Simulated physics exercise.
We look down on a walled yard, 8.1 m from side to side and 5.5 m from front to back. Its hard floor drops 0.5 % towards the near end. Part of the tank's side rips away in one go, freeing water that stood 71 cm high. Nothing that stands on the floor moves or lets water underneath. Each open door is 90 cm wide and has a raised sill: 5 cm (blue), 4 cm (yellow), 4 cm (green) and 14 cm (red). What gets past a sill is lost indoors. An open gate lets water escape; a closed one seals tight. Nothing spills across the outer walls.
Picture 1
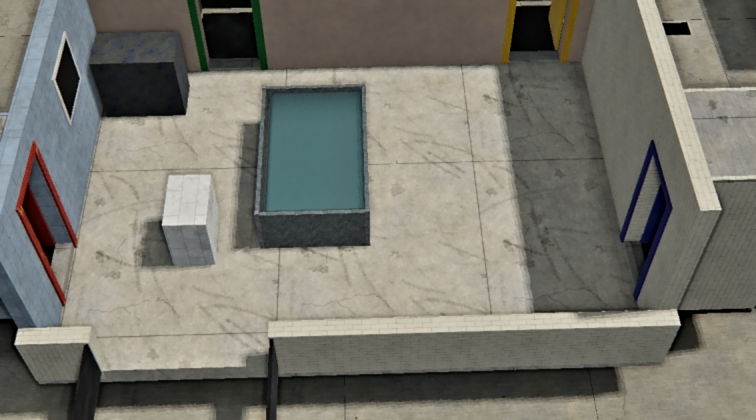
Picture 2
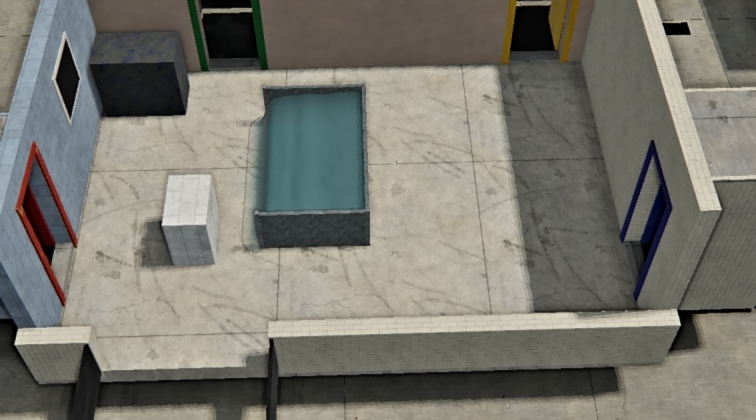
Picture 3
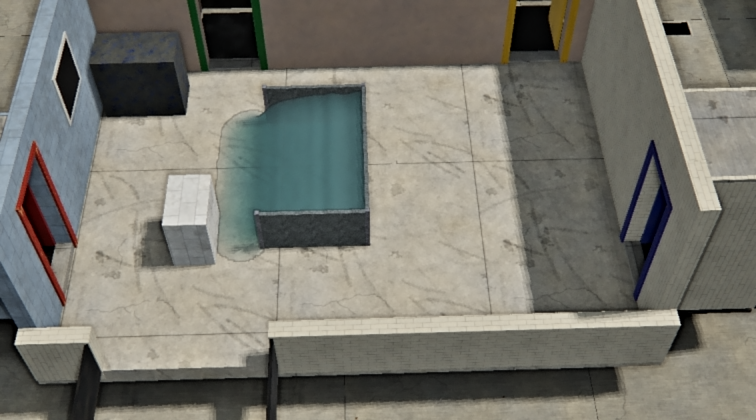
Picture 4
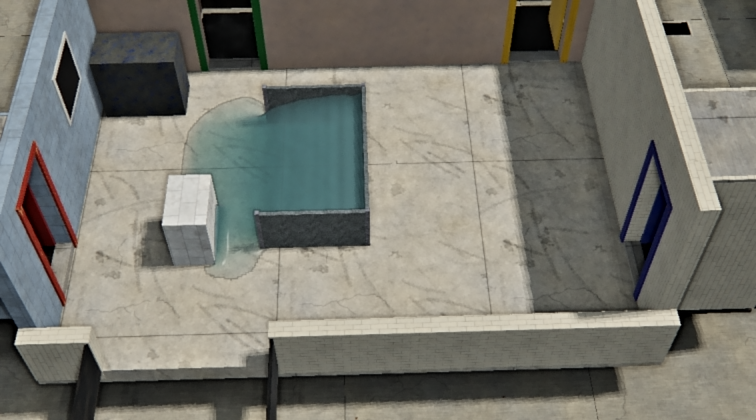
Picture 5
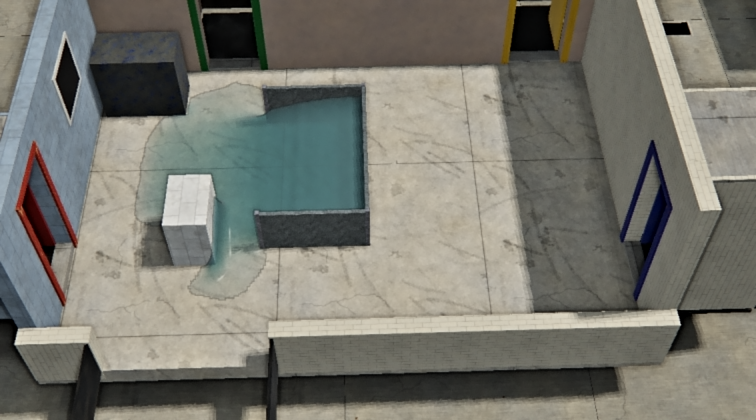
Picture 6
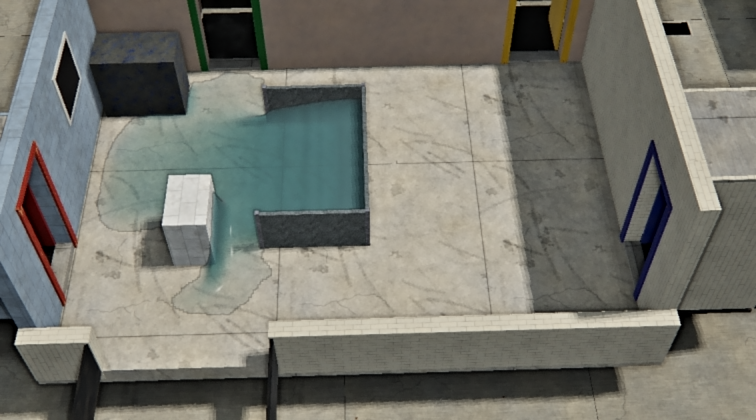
At first, a dark-walled tank of still, blue-green water stands in a walled yard beside a pale block. The tank's left side breaks away and water pours out across the floor, then spreads around the block, reaching farther left toward the red-framed door and forming a narrower tongue toward the near wall.
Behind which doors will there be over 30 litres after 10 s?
Door by door: At the blue door it does not reach the limit; at the yellow door it keeps below the limit; at the green door it passes the limit; at the red door it keeps below the limit.
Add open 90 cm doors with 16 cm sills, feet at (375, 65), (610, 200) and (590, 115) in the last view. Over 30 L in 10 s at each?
In turn: Under, below, under.
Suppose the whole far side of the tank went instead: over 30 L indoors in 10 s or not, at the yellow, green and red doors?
Against that limit: Yellow over, green over, red not over.
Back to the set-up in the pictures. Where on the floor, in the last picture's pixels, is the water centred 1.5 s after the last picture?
Around (196, 183).
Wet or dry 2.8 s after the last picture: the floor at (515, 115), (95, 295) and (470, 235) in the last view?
In that order: Not reached, flooded, not reached.
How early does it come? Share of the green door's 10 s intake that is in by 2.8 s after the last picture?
About 40 per cent.
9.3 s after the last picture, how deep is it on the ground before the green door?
Roughly 5.0 cm deep.
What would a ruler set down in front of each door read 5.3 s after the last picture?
In cm: Blue 2, yellow 2, green 8, red 10.
Then, 0.7 s after the last picture water covers 30 % of the floor and is deepest (48 cm) near (91, 173); blue door not reached, yellow door not reached, green door 8 cm at the sill, 0 L in, red door 8 cm at the sill, 0 L in.
Then, 1.5 s after the last picture water covers 40 % of the floor and is deepest (47 cm) near (110, 76); blue door not reached, yellow door not reached, green door 8 cm at the sill, 15 L in, red door 14 cm at the sill, 0 L in.
Then, 2.8 s after the last picture water covers 50 % of the floor and is deepest (28 cm) near (54, 356); blue door not reached, yellow door not reached, green door 14 cm at the sill, 52 L in, red door 12 cm at the sill, 1 L in.
Then, 5.3 s after the last picture water covers 65 % of the floor and is deepest (12 cm) near (54, 356); blue door 2 cm at the sill, 0 L in, yellow door 2 cm at the sill, 0 L in, green door 8 cm at the sill, 127 L in, red door 10 cm at the sill, 2 L in.
Then, 9.3 s after the last picture water covers 85 % of the floor and is deepest (9 cm) near (89, 182); blue door 5 cm at the sill, 0 L in, yellow door 3 cm at the sill, 0 L in, green door 5 cm at the sill, 137 L in, red door 6 cm at the sill, 2 L in.
